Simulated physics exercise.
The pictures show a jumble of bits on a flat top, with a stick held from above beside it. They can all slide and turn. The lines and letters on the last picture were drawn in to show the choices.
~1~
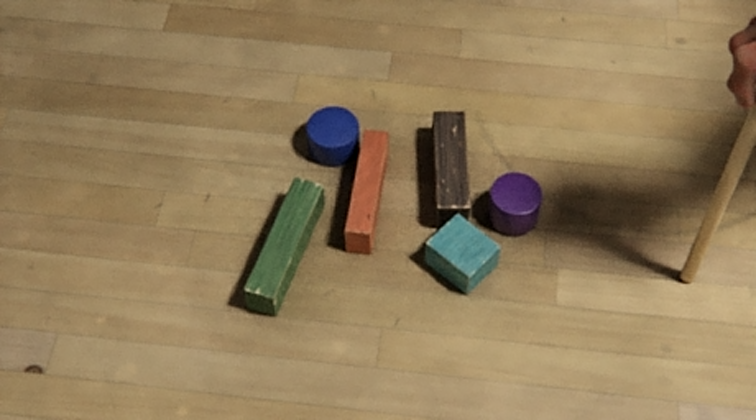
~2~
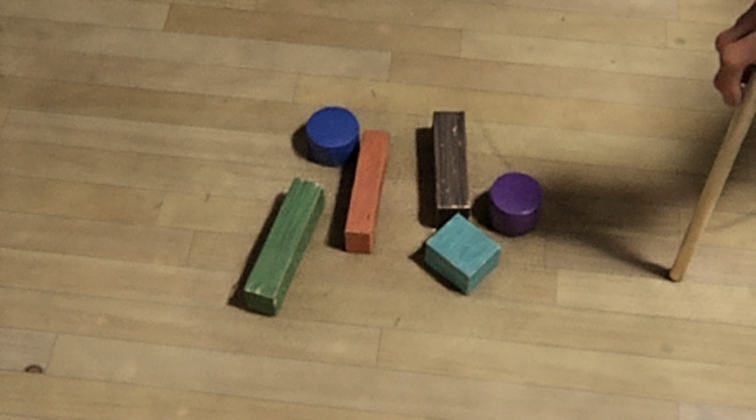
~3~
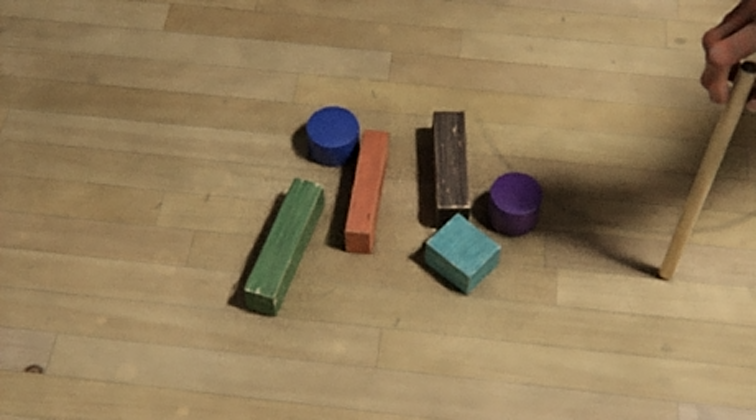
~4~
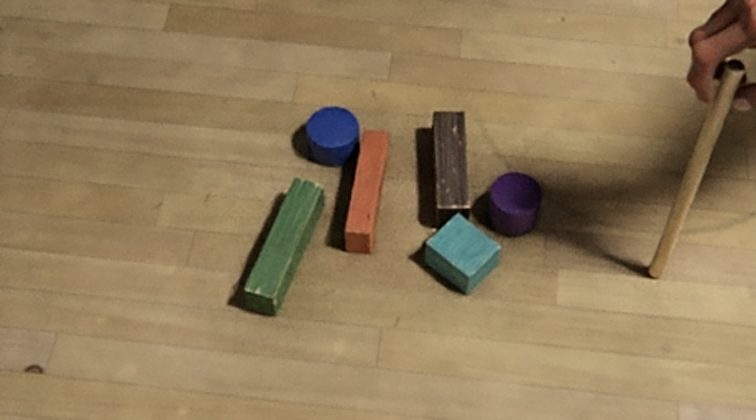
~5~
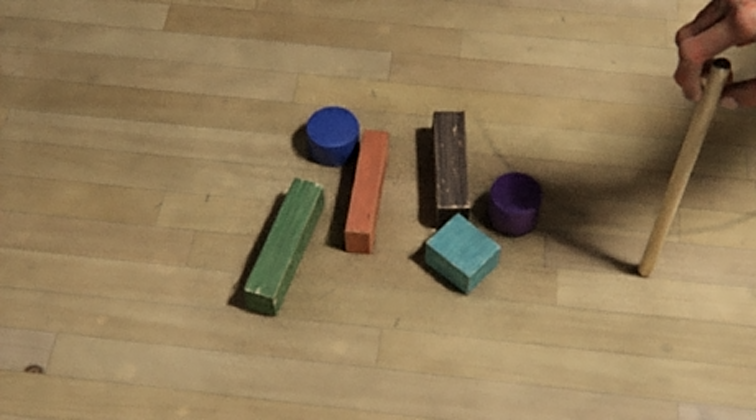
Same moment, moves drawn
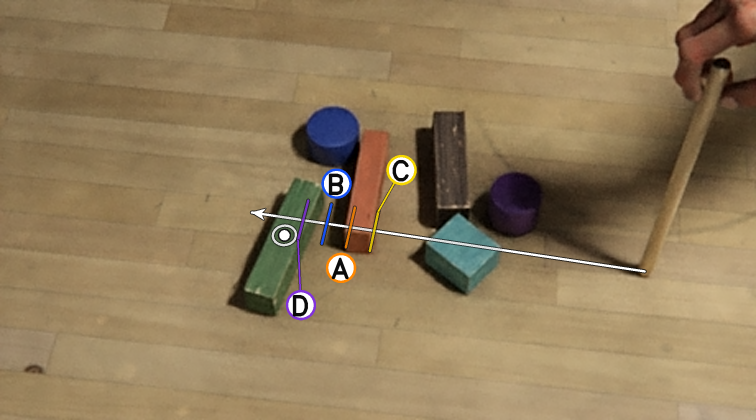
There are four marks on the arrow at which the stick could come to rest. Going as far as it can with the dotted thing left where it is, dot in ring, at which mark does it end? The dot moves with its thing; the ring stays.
It can go as far as A.
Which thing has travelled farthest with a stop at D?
The orange bar.
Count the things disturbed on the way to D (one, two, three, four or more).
Three.
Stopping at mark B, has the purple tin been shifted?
No.
On the marked copy, A at (350, 227); B at (326, 224); C at (374, 231); D at (304, 220); the arrow from (645, 271) to (252, 212); the white dot at (284, 235).
Following A. Soon after the start, foot of the stick (537, 256).
Later, foot of the stick (432, 240); turquoise block (445, 261).
In the end, foot of the stick (350, 228); turquoise block (445, 261); orange bar (350, 187); the dot is still in its ring.
As for the rest, B shifts the dotted thing to (265, 242); C keeps the dot in but is short; D shifts the dotted thing to (258, 241).
